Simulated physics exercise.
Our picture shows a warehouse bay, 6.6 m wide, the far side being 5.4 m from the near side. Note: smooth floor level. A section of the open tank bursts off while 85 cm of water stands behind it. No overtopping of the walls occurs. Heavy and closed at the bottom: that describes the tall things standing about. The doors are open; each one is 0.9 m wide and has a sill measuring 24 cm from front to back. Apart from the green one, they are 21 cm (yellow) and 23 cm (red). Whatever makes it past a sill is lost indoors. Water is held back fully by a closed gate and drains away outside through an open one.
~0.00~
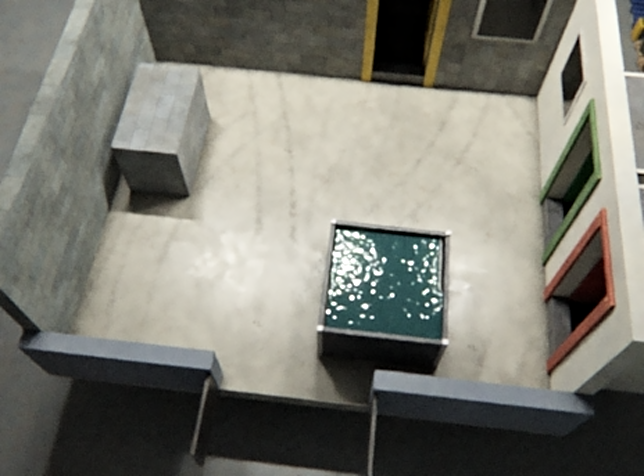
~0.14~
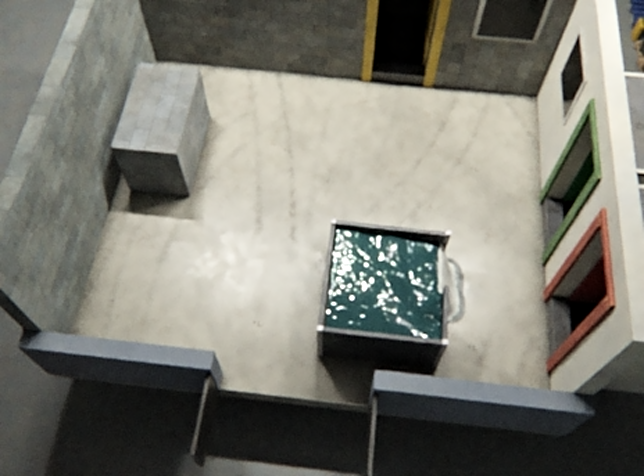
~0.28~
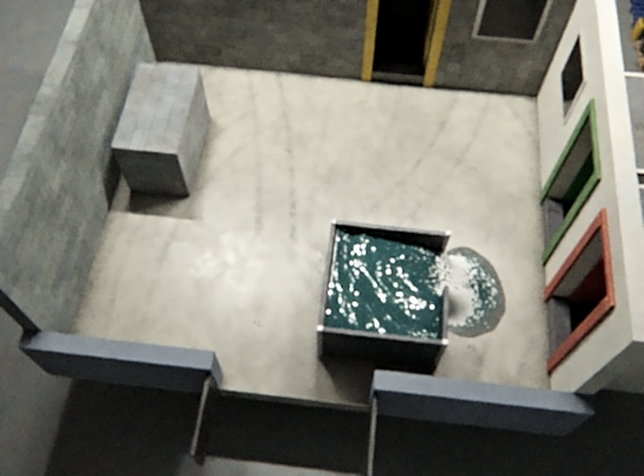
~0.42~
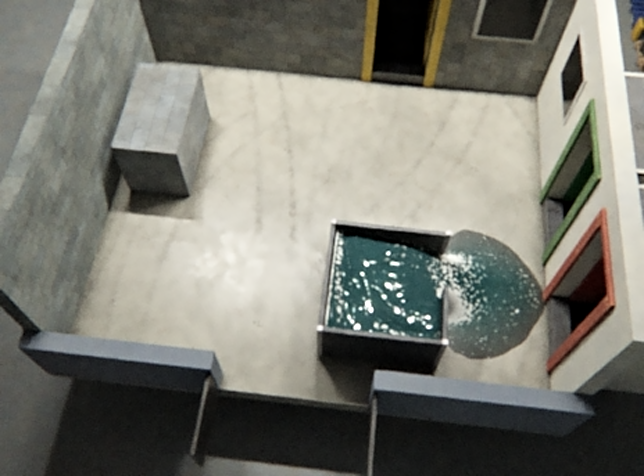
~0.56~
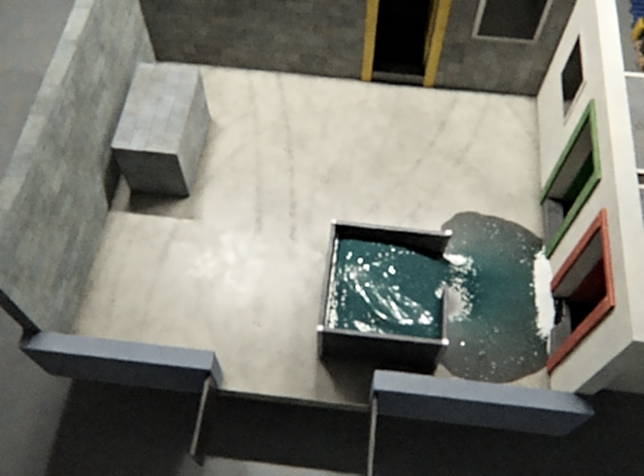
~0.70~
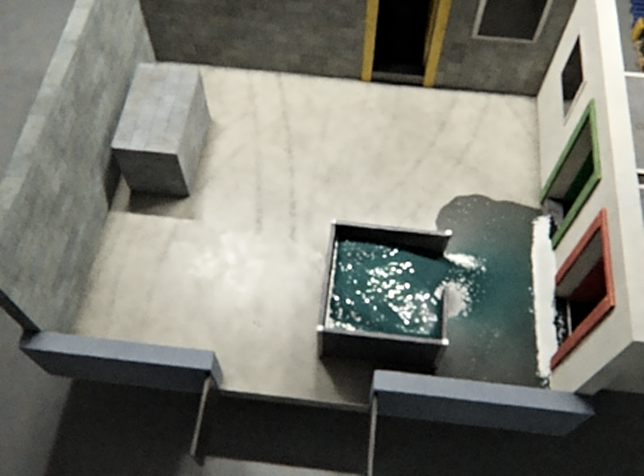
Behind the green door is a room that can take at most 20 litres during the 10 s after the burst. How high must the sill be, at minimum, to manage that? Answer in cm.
At least 23 cm.
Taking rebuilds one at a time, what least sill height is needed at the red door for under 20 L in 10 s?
For red, a step near 35 cm.
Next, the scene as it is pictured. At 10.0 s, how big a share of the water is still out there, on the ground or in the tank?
Around 84 per cent of the water.
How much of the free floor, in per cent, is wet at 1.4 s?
About 20 per cent.
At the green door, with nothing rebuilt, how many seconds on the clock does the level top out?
Roughly 1.4 s.
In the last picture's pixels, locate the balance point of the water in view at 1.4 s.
Roughly (438, 296).
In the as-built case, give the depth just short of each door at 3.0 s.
Door depths (cm): Green = 19, yellow = 9, red = 21.
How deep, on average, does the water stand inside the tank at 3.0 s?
On average, around 29 cm.
After 1.4 s water covers 20 % of the floor, deepest (44 cm) near (539, 285); 30 cm at the green door, 9 litres in over its 20 cm sill.
After 3.0 s water covers 35 % of the floor, deepest (27 cm) near (539, 297); 19 cm at the green door, 31 litres in over its 20 cm sill.
After 10.0 s water covers 95 % of the floor, deepest (10 cm) near (145, 99); 6 cm at the green door, 32 litres in over its 20 cm sill.
At the green door as built, the water arrived by 0.7 s and peaked near 30 cm at 1.4 s.
With a sill of 21 cm, 29 litres would have come in within the 10 s; with 28 cm, 7 litres. So under 20 litres takes about 23 cm.
